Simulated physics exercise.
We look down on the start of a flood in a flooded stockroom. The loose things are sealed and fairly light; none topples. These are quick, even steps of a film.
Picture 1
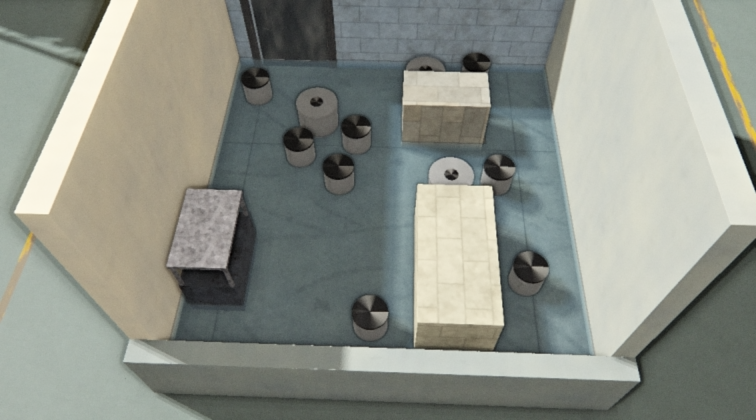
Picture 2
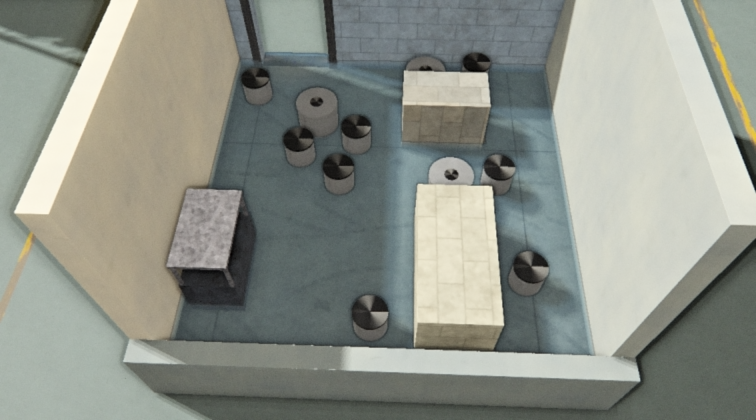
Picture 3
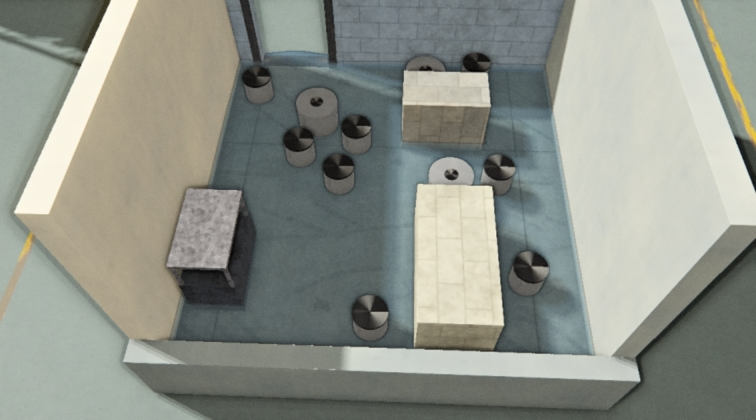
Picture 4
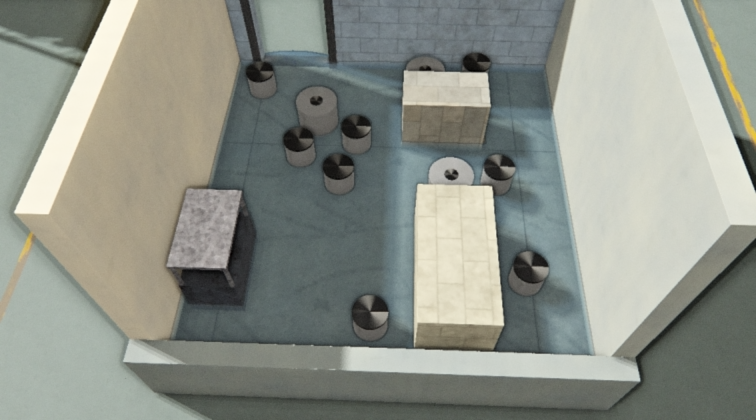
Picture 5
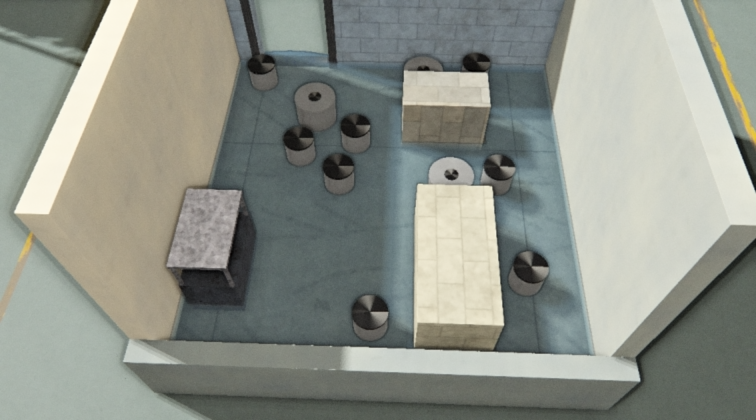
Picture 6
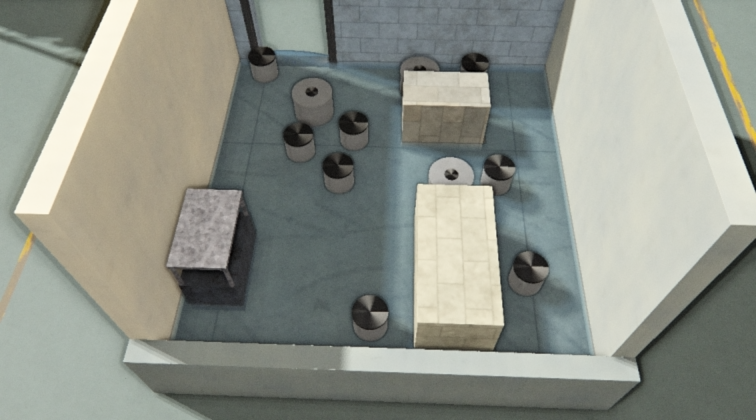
A grey pail with a dark top floats near the back left of a flooded, blue-floored stockroom, seen from a high, still camera. A pale tub and other pails sit around it, with two cream blocks to the right and a grey table at left. The dark door at the back clears to a pale opening, then the pail drifts slightly backward and right, and the tub and a few others barely shift.
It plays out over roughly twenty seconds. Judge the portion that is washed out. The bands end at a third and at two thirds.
That comes to between one and two thirds.
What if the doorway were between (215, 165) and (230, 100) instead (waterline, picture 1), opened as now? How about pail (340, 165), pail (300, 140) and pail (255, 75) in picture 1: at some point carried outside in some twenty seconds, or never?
In turn: Through, washed out, washed out.
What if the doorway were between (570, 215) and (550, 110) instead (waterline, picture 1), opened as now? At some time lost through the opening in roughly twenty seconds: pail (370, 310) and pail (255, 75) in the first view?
One after the other: Kept in, no.
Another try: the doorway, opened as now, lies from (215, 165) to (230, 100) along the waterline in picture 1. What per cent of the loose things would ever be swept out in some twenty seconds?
Near 60 in a hundred.
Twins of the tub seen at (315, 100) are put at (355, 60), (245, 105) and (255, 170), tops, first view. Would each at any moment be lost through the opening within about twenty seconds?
In that order: Gone, gone, out.
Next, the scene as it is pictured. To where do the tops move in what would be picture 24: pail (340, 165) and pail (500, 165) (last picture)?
Around (295, 99) and (454, 153).
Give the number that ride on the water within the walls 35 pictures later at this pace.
4 of them.
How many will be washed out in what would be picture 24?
It comes to 4.
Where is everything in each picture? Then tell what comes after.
In the first picture, a pail at (255, 77) floats; a tub at (317, 102) floats; 0 of 11 have shifted.
In the second picture, a pail at (255, 77), afloat; a tub at (317, 102) floats; 0 of 11 have shifted.
In the third picture, a pail at (256, 77), afloat, close to its start; a tub at (317, 102), afloat; 0 of 11 have shifted.
In the fourth picture, a pail at (260, 71), afloat, close to its start; a tub at (316, 101), afloat; 1 of 11 have shifted.
In the fifth picture, a pail at (261, 64), afloat, close to its start; a tub at (315, 97) floats, close to its start; 2 of 11 have shifted.
In the sixth picture, a pail at (262, 56) floats, a stride from its start; a tub at (312, 92), afloat, close to its start; 5 of 11 have shifted.
A moment on, 1 of 11 are out; 10 afloat.
Next, 4 of 11 are out; 7 afloat.
Later, 7 of 11 are out; 4 afloat.
In the end, 7 of 11 are out; 4 afloat.
